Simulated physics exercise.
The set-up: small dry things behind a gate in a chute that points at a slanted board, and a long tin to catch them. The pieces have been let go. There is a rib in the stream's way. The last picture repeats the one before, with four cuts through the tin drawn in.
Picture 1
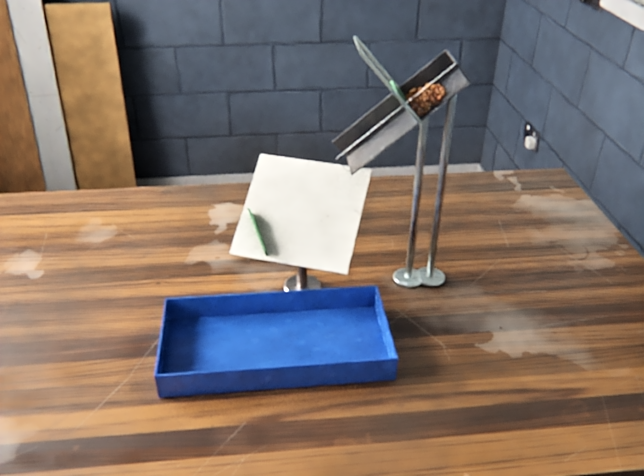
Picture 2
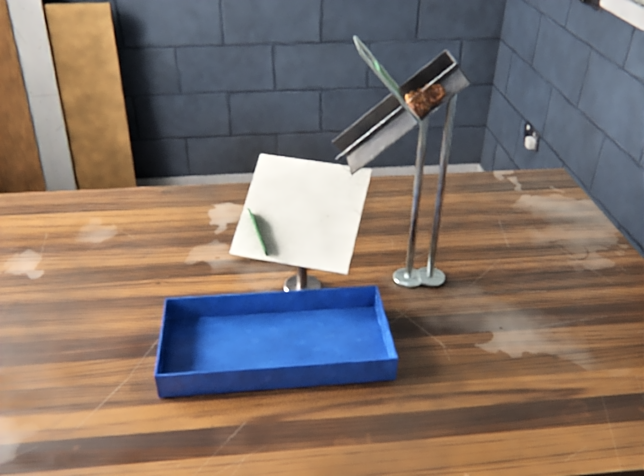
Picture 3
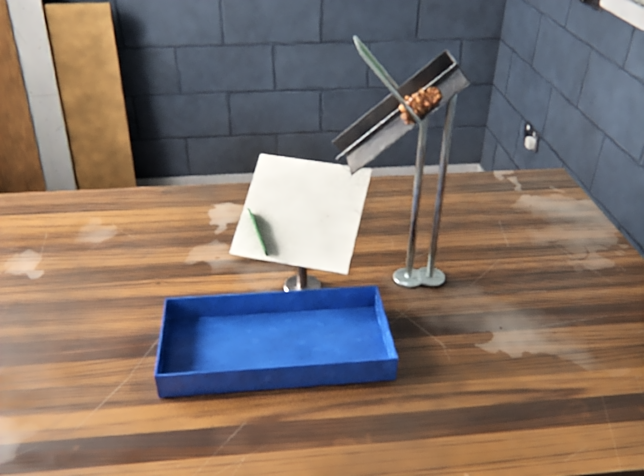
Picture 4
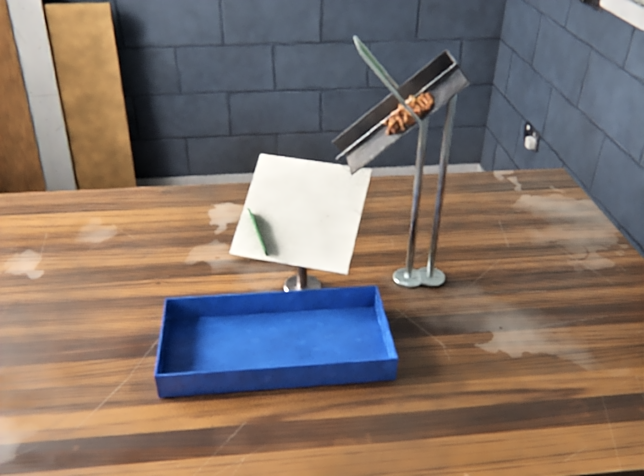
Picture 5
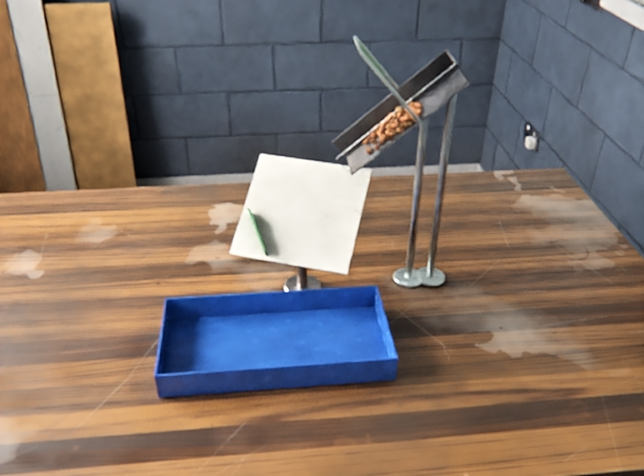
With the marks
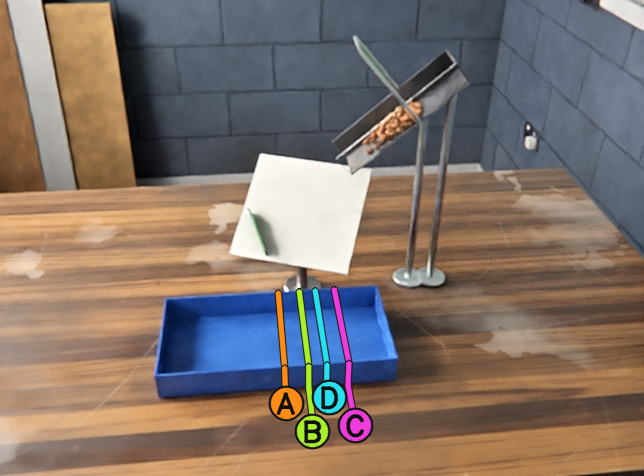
A small cluster of orange-brown pieces slides down and leftward along a sloping grey metal chute, bunched near its upper part at first, then stretching into a longer streak toward the lower lip. The chute stands on two thin metal posts, a green strip across it, behind a tilted white board with a green rib and a blue open tray. The fixed, slightly raised view shows a worn wooden tabletop before dark block walls.
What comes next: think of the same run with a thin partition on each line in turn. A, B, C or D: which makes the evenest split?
Take A.
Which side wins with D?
Left.
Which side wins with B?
More lands on the left.
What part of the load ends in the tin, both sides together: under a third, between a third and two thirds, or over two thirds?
Over two thirds.
On the marked copy, line A crosses the front rim at (284, 366); line B crosses the front rim at (308, 364); line C crosses the front rim at (348, 361); line D crosses the front rim at (326, 363).
With A, of what is caught, close to half on the left of the divider, close to half on the right.
With B, of what is caught, all but a few on the left of the divider, a small share on the right.
With C, of what is caught, all but a few on the left of the divider, only a few on the right.
With D, of what is caught, all but a few on the left of the divider, only a few on the right.
